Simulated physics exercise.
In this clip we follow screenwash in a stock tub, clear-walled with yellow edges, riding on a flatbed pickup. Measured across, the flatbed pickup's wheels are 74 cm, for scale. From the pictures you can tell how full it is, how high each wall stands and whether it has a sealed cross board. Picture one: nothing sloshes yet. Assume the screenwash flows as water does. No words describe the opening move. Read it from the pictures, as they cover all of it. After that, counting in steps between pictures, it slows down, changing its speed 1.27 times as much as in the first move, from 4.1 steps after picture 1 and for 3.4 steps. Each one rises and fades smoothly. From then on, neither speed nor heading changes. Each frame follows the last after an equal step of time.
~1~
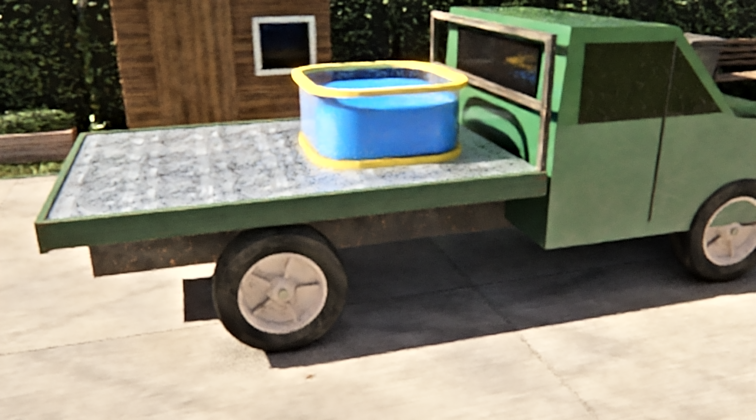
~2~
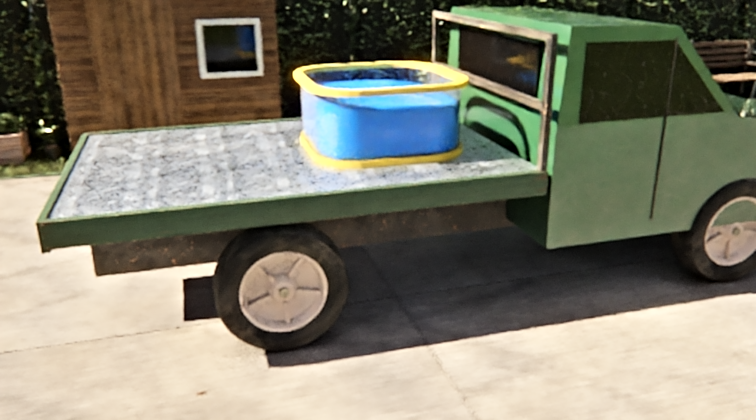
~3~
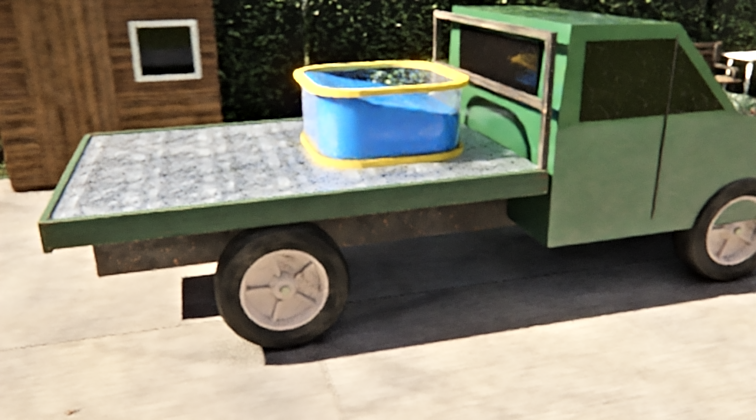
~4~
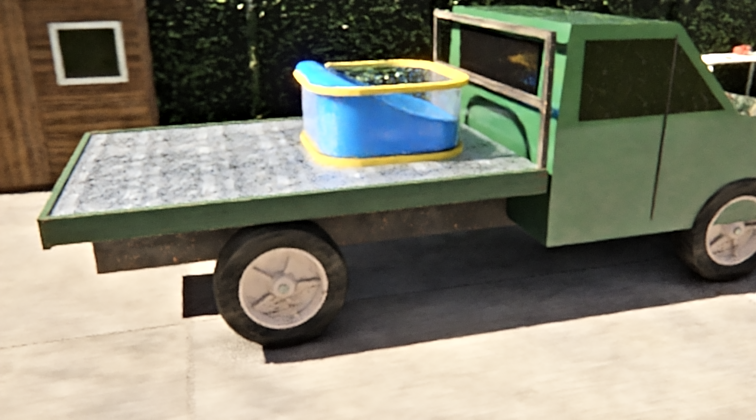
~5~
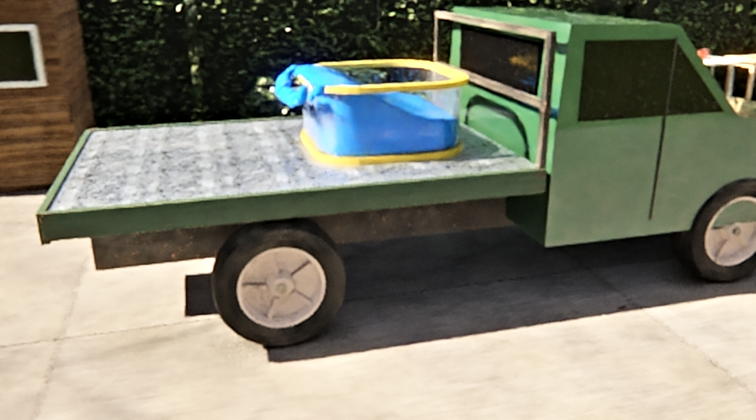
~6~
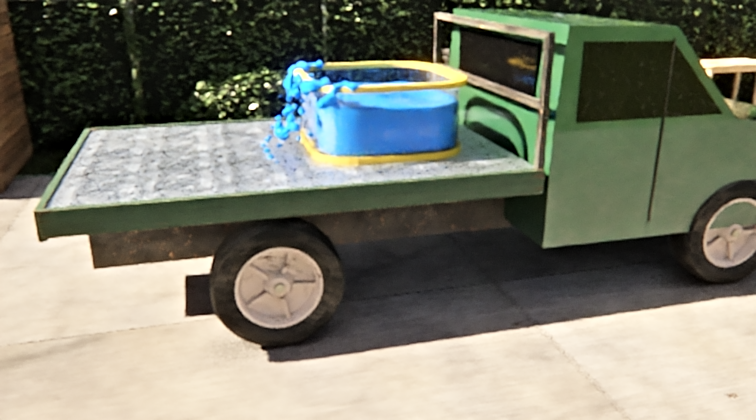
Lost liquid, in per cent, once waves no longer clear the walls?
20 percent.
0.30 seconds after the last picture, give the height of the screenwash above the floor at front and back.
It reads roughly 56 cm up front and 14 cm at the back.
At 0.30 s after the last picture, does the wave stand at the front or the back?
It is heaped towards the forward side.
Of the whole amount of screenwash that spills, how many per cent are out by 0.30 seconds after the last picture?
About 10 percent at that moment.
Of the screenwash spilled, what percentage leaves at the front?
Share: Near 80%.
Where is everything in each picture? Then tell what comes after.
In the first picture, level at the front (444, 99); level at the back (340, 106); still flat; the front is on the right, levels are read along the near wall; a wheel hub at (284, 297).
In the second picture, level at the front (445, 100); level at the back (341, 104); still flat.
In the third picture, level at the front (445, 110); level at the back (341, 90); rising 15° towards the back.
In the fourth picture, level at the front (445, 118); level at the back (340, 76); rising 24° towards the back.
In the fifth picture, level at the front (444, 116); level at the back (340, 80); rising 21° towards the back.
In the sixth picture, level at the front (444, 100); level at the back (340, 102); rising 2° towards the back; a wheel hub at (281, 292); some screenwash has gone over the back.
Then, 0.30 s after the last picture, front 57 cm, middle 21 cm, back 13 cm above the floor; the loss stands at 2 per cent, over the back.
Then, 0.80 s after the last picture, front 26 cm, middle 23 cm, back 27 cm above the floor; the loss stands at 17 per cent, over the front, a little elsewhere.
Then, 1.30 s after the last picture, front 14 cm, middle 27 cm, back 30 cm above the floor; the loss stands at 17 per cent, over the front, a little elsewhere.
Then, 3.38 s after the last picture, the loss stands at 20 per cent, over the front, a little elsewhere, 50 of 250 litres.
